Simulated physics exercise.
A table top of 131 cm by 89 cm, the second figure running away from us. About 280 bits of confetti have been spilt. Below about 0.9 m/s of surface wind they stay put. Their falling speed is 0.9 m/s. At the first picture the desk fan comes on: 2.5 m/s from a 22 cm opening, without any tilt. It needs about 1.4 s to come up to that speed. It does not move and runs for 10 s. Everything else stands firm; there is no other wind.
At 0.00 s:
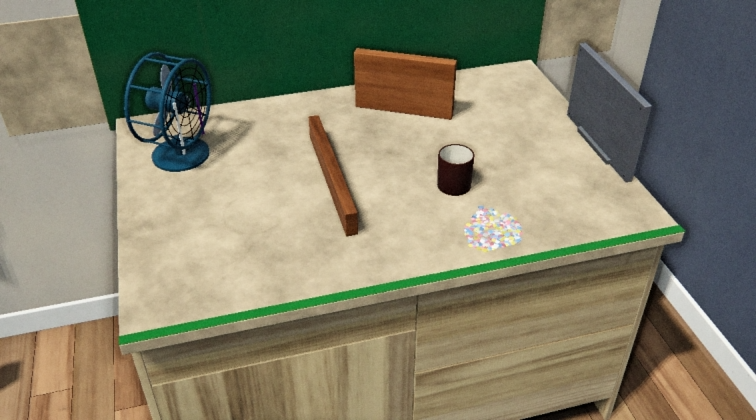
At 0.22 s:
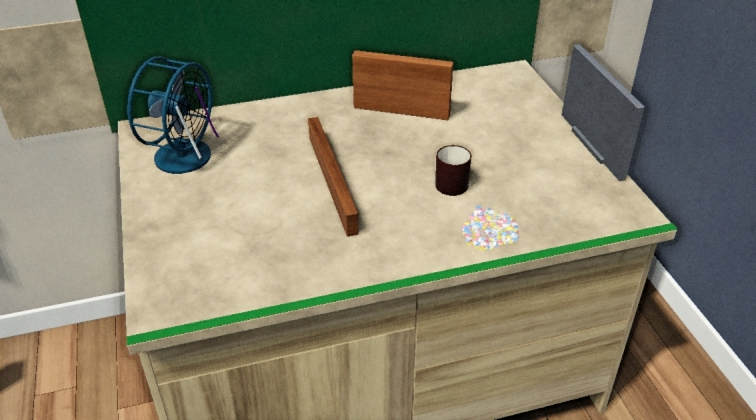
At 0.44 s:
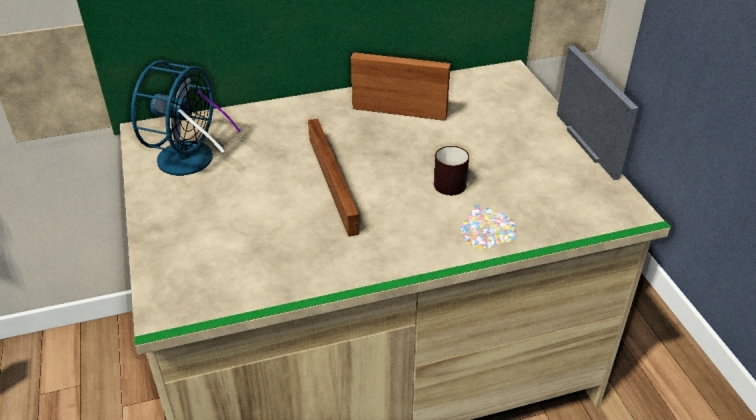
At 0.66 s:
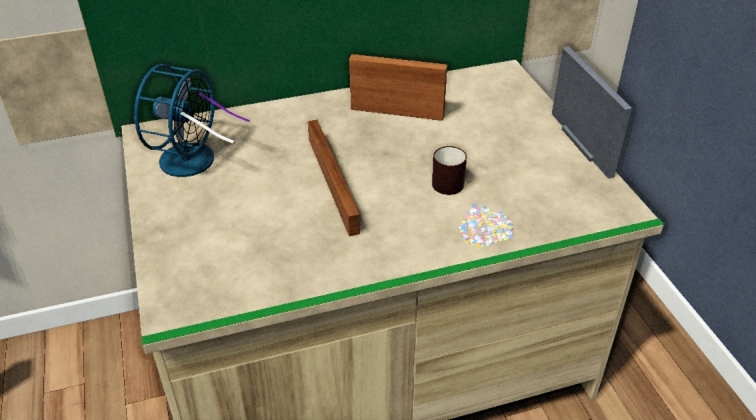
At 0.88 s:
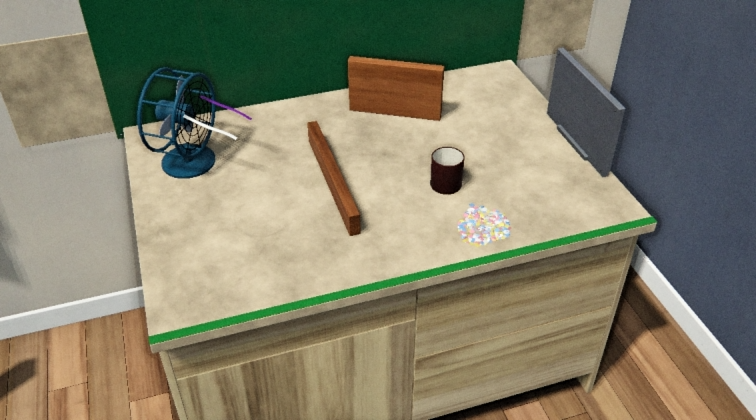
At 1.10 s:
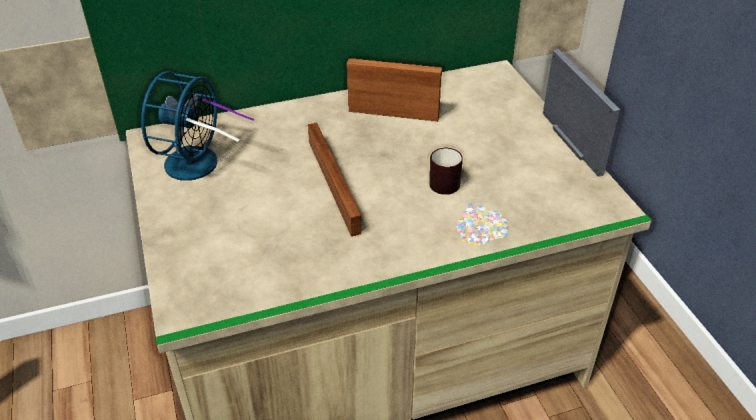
On a stone-patterned table top with a green front edge, a blue desk fan at the left starts up and its white and purple streamers lift toward the right, while the confetti, mug and boards stay still.
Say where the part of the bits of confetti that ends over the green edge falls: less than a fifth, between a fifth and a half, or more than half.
By then above half are over the green edge.
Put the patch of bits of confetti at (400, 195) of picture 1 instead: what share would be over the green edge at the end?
In that case some 25 per cent.
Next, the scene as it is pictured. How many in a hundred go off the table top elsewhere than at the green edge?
About 0 %.
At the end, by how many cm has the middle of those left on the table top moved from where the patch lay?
Roughly 5 cm.
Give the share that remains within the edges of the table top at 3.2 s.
About 50 %.
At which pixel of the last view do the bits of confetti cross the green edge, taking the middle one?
Around (546, 247).
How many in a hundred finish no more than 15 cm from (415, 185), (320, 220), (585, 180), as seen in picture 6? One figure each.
In turn about 1 %, 0 %, 0 %.
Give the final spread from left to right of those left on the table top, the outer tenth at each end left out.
About 10 cm.
After 2.0 s, 98 % are on the move or not yet settled, 1 % are over the green edge; the middle of those still in play is near (496, 230).
After 3.2 s, 56 % are on the move or not yet settled, 50 % are over the green edge; the middle of those still in play is near (497, 220).
After 5.5 s, 26 % are on the move or not yet settled, 70 % are over the green edge; the middle of those still in play is near (493, 217).
After 10.0 s, at the end, 78 % are over the green edge; the middle of those still in play is near (493, 217).
